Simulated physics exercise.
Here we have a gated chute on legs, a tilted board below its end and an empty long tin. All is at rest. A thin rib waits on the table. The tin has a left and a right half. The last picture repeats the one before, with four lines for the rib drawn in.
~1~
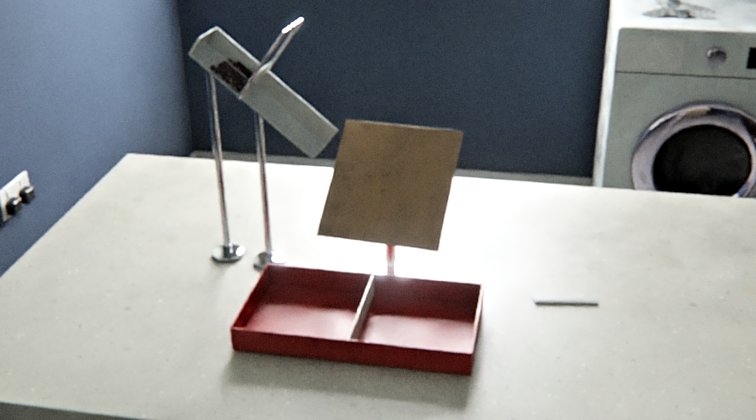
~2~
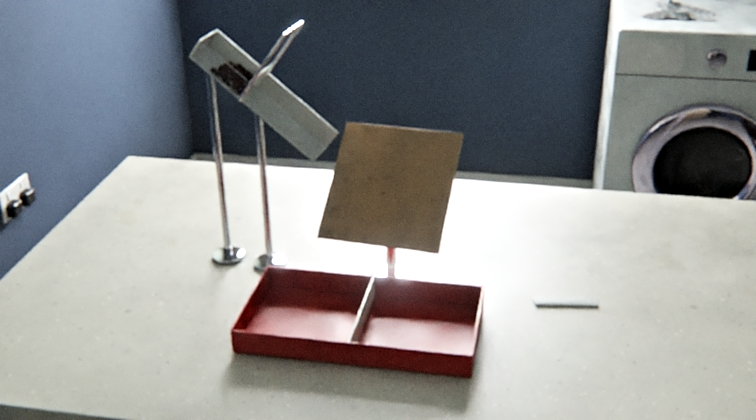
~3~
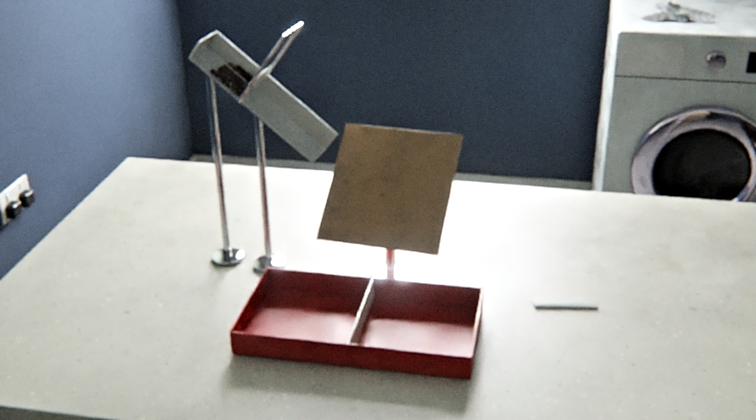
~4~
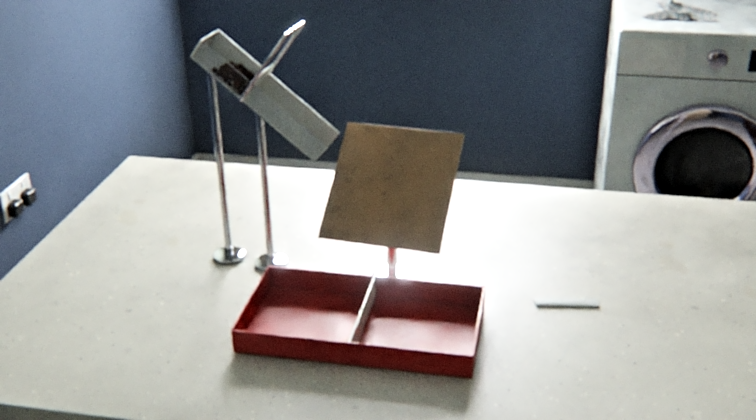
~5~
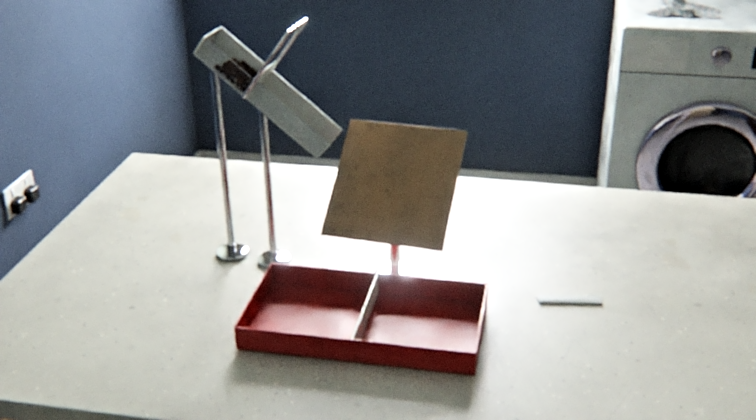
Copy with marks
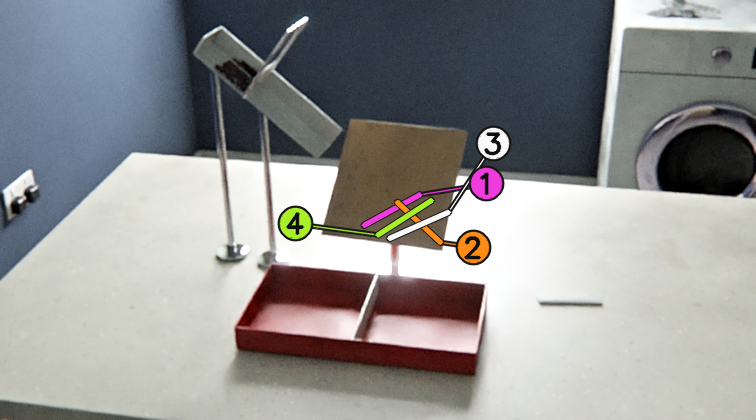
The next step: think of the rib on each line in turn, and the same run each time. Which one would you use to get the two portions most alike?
The answer is line 3.
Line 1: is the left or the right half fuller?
The left half.
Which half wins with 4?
Left.
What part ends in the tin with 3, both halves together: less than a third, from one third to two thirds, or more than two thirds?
Line 3 gives more than two thirds.
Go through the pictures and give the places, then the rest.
In the first picture, load behind the gate near (238, 79), allspice berries; lip of the chute near (320, 152), sloping fairly steeply.
In the second picture, middle of the board near (391, 185), tilted fairly steeply; middle of its low edge near (376, 245); of its high edge near (404, 128).
In the third picture, front corners of the tin near (230, 331) and (471, 357); front end of its middle wall near (348, 344); gate still shut near (262, 74).
In the fourth picture, middle of the load near (239, 82); lip near (321, 154).
In the fifth picture, middle of the load near (242, 79); lip near (324, 151).
On the marked copy, line 1 from (419, 194) to (364, 225); line 2 from (397, 202) to (440, 242); line 3 from (448, 212) to (389, 238); line 4 from (431, 200) to (378, 235).
For line 1, of what is caught, all but a few in the left half, a small share in the right.
For line 2, of what is caught, close to a quarter in the left half, the bulk in the right.
For line 3, of what is caught, close to half in the left half, close to half in the right.
For line 4, of what is caught, the bulk in the left half, a small share in the right.
